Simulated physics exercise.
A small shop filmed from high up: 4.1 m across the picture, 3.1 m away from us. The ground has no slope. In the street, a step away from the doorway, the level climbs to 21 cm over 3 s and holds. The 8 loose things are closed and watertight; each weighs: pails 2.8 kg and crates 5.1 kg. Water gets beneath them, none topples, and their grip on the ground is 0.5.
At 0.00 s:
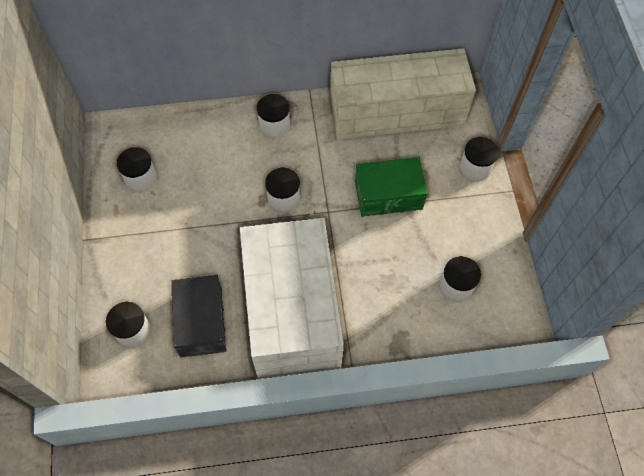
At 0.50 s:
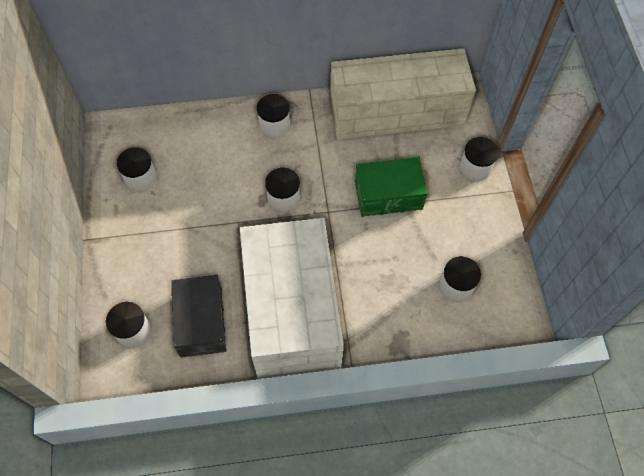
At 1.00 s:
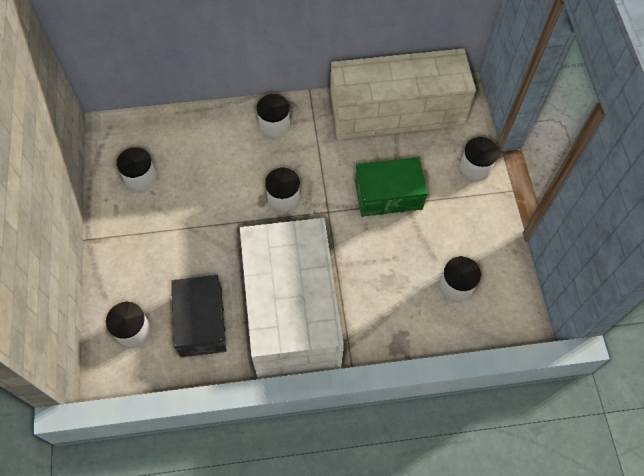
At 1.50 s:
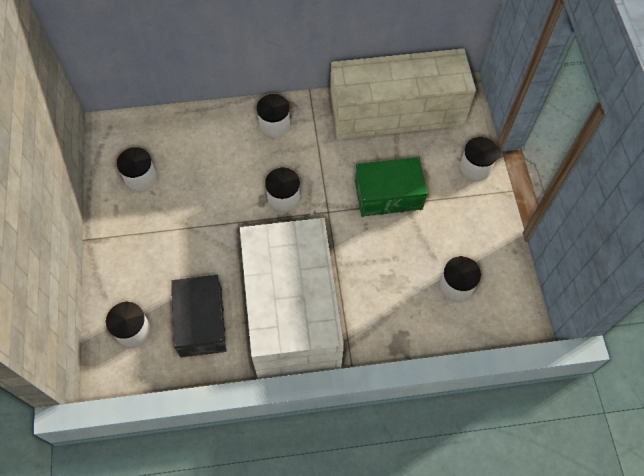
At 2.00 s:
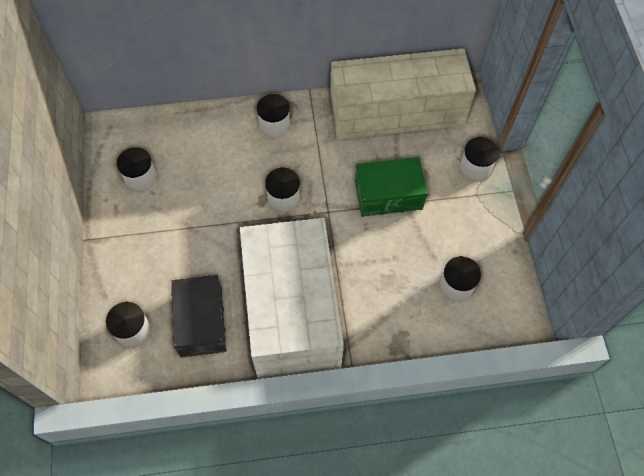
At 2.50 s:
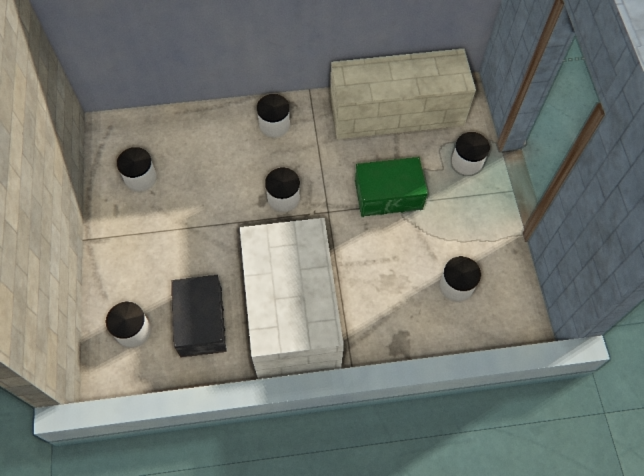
Water covers the street, then enters through the doorway, and the nearest pail shifts slightly left.
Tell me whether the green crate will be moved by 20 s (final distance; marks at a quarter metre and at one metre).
The green crate ends far away.
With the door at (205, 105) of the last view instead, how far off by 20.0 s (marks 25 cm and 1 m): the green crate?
In that case the green crate moves a short way.
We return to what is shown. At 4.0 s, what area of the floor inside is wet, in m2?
Some 5.0 m2.
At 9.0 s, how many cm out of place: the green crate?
About 250 cm.
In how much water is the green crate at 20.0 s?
About 16 cm.
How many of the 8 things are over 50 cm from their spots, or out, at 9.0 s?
By then 5.
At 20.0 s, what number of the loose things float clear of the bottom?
8 of them.
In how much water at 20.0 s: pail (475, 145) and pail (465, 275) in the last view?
About 14 and 16 cm.
After 4.0 s the green crate is near (325, 186), 0.6 m from its start, afloat; 2 afloat.
After 9.0 s the green crate is near (164, 352), 2.5 m from its start, afloat; 8 afloat.
After 16.0 s the green crate is near (157, 310), 2.4 m from its start, afloat; 8 afloat.
After 20.0 s the green crate is near (165, 318), 2.4 m from its start, afloat; 8 afloat.
